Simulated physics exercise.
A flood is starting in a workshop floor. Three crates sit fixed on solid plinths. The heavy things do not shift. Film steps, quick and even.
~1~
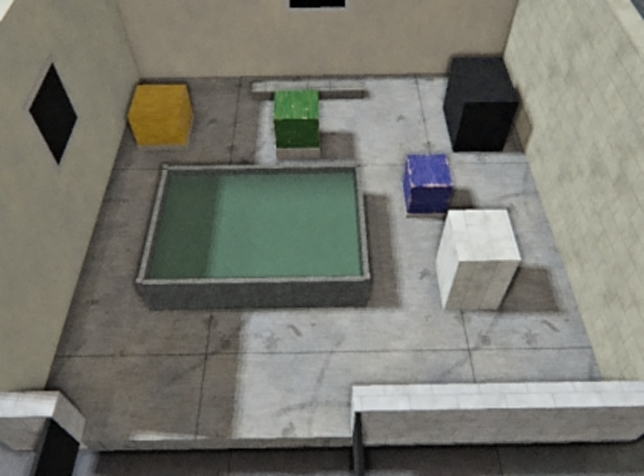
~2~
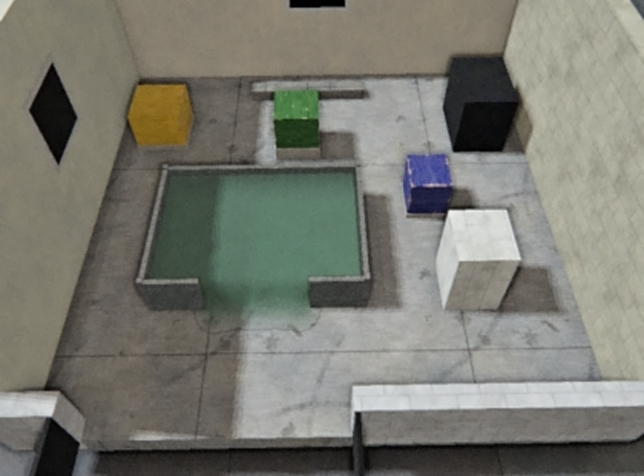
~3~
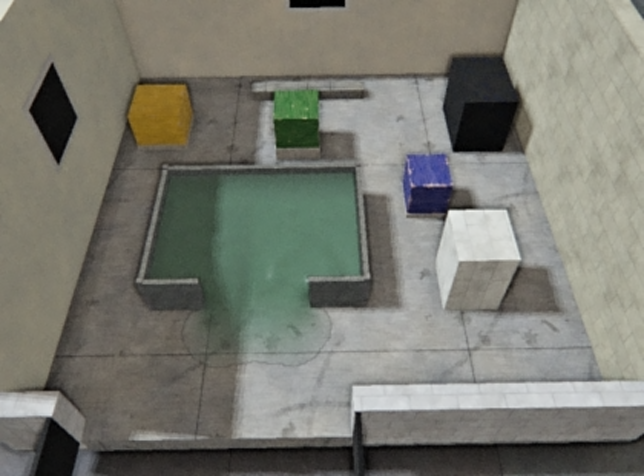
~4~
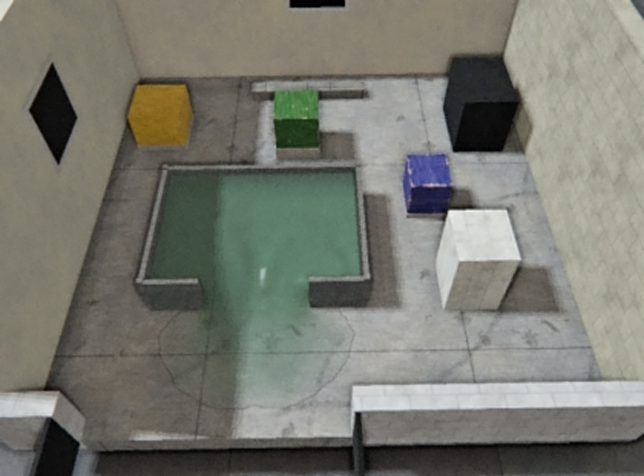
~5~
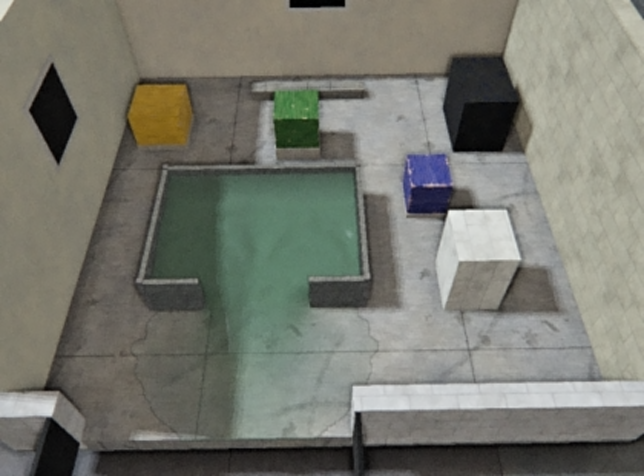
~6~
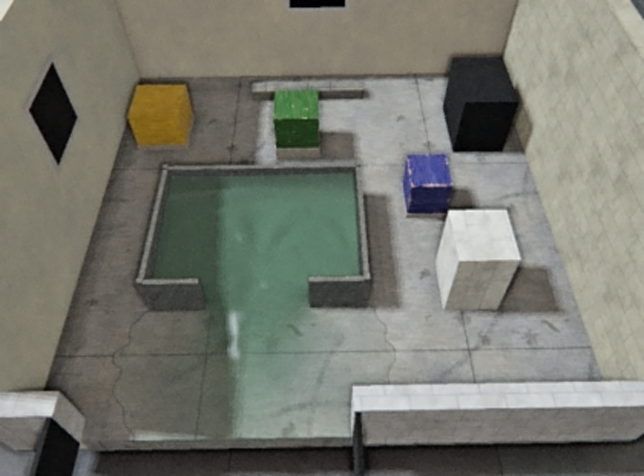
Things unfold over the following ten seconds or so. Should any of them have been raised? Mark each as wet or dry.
Yellow crate: Dry; blue crate: Dry; green crate: Dry.
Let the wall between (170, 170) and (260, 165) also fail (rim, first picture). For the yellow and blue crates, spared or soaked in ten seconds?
In short: Yellow takes water, blue is topped.
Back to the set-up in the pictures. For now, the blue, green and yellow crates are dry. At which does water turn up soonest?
Answer: The crate marked blue.
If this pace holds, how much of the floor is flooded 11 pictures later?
About 15 per cent.
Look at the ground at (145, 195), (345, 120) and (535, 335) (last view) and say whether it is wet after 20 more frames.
One after the other: Dry, no water, flooded.
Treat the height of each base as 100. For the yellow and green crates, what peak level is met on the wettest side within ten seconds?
Taking them in the order asked, 0 percent and 0 percent.
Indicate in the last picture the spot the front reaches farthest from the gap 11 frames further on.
The front should reach about (545, 410).
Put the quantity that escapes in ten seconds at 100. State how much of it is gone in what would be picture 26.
I'd put it near 60 in a hundred.
A moment on, water covers 15 % of the floor; the yellow crate not reached, the blue crate not reached, the green crate not reached.
Next, water covers 15 % of the floor; the yellow crate not reached, the blue crate not reached, the green crate not reached.
Then, water covers 25 % of the floor; the yellow crate not reached, the blue crate not reached, the green crate not reached.
Later, water covers 25 % of the floor; the yellow crate not reached, the blue crate not reached, the green crate not reached.
In the end, water covers 30 % of the floor; the yellow crate stayed above the water, the blue crate stayed above the water, the green crate stayed above the water.
